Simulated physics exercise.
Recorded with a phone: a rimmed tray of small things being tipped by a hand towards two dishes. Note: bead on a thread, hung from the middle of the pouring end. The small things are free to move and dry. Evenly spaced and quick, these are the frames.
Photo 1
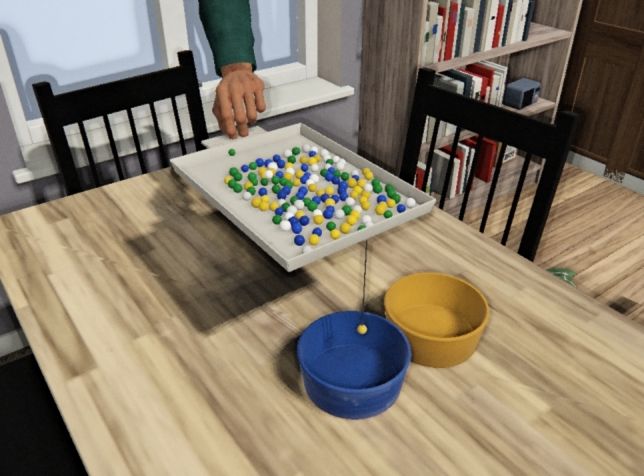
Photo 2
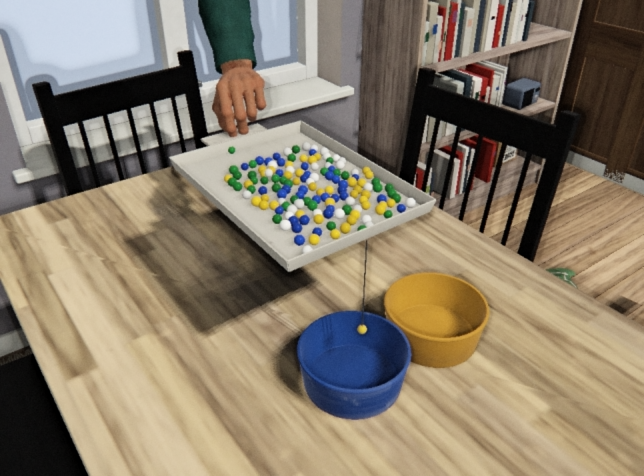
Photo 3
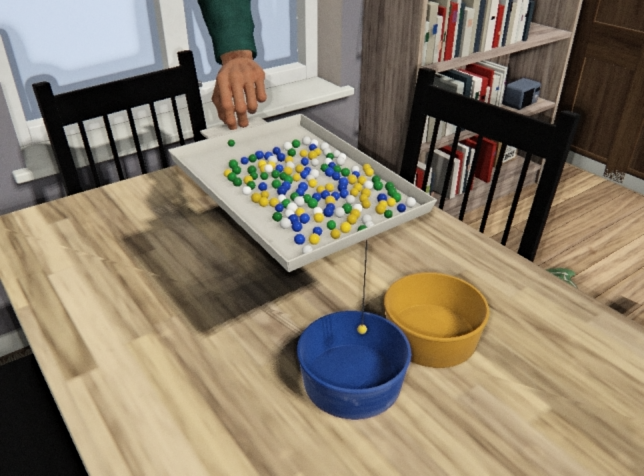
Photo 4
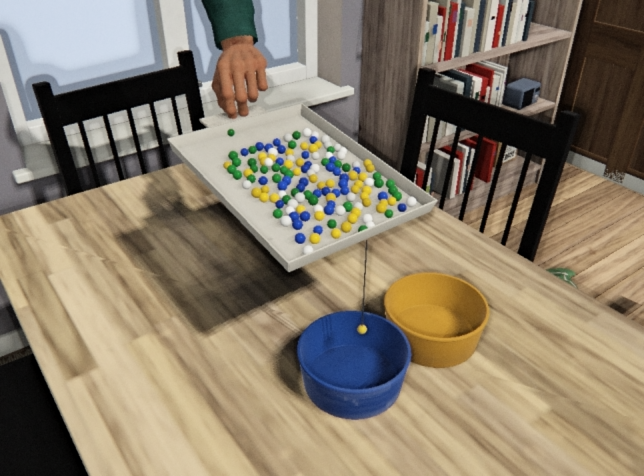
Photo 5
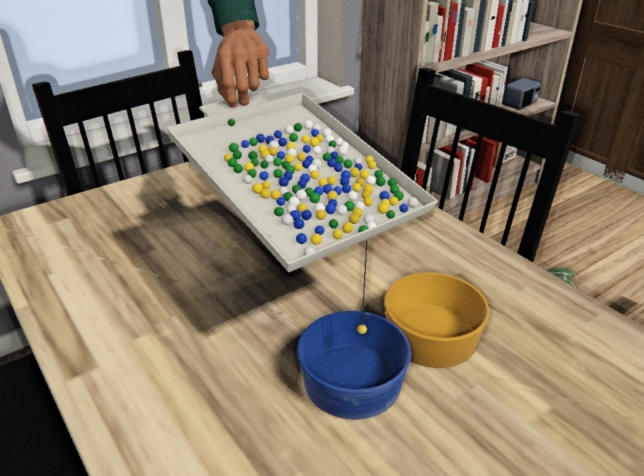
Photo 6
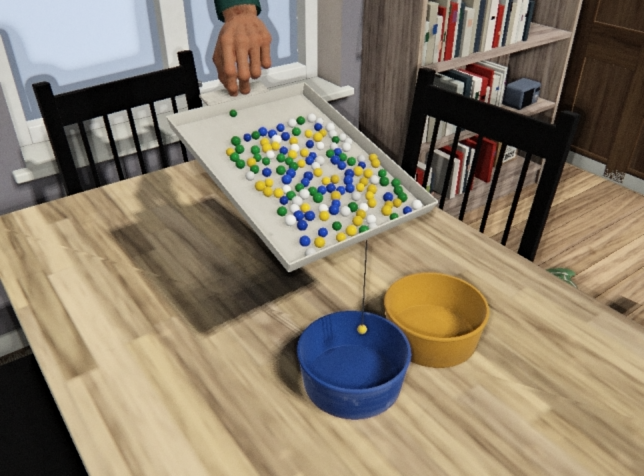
A hand in a green sleeve holds the far end of a pale rimmed tray above a light wooden table, seen from above at an angle, with black chairs, a window and a bookshelf behind. Blue, green, yellow and white beads cover the tray, and a yellow bead hangs before a blue dish and an orange one. The hand gradually raises its end, and the beads shift slightly, while the camera stays still.
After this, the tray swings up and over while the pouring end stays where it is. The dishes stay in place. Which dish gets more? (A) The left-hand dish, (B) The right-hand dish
(A) The left-hand dish.
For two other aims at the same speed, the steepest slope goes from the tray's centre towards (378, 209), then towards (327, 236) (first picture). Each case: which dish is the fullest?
Heading one: The dish placed right; heading two: The dish placed left.
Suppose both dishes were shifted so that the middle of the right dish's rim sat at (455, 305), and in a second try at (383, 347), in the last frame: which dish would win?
The dish to the left, then the dish to the right.
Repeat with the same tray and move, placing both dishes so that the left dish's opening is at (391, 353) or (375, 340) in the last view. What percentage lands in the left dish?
About 60 per cent, then about 50 per cent.
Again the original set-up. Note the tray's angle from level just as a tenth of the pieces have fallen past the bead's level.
Roughly 65°.
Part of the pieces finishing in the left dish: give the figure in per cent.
My estimate is some 40 %.
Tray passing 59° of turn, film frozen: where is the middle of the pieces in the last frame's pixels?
In the last view, the load is centred near (365, 216).
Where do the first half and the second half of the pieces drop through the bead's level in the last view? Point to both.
(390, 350), then (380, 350).
Soon after the last picture, tray tipped steeply; most on the tray; a stray few in the left dish; a stray few in the right dish; a stray few outside both; a small part in the air.
A little later, tray tipped right over; a stray few on the tray; about a third in the left dish; a small part in the right dish; about a third outside both; about a quarter in the air.
Later still, tray tipped past a quarter turn; about a third in the left dish; a small part in the right dish; about half outside both.
By the end, tray tipped past a quarter turn; about a third in the left dish; a small part in the right dish; about half outside both.
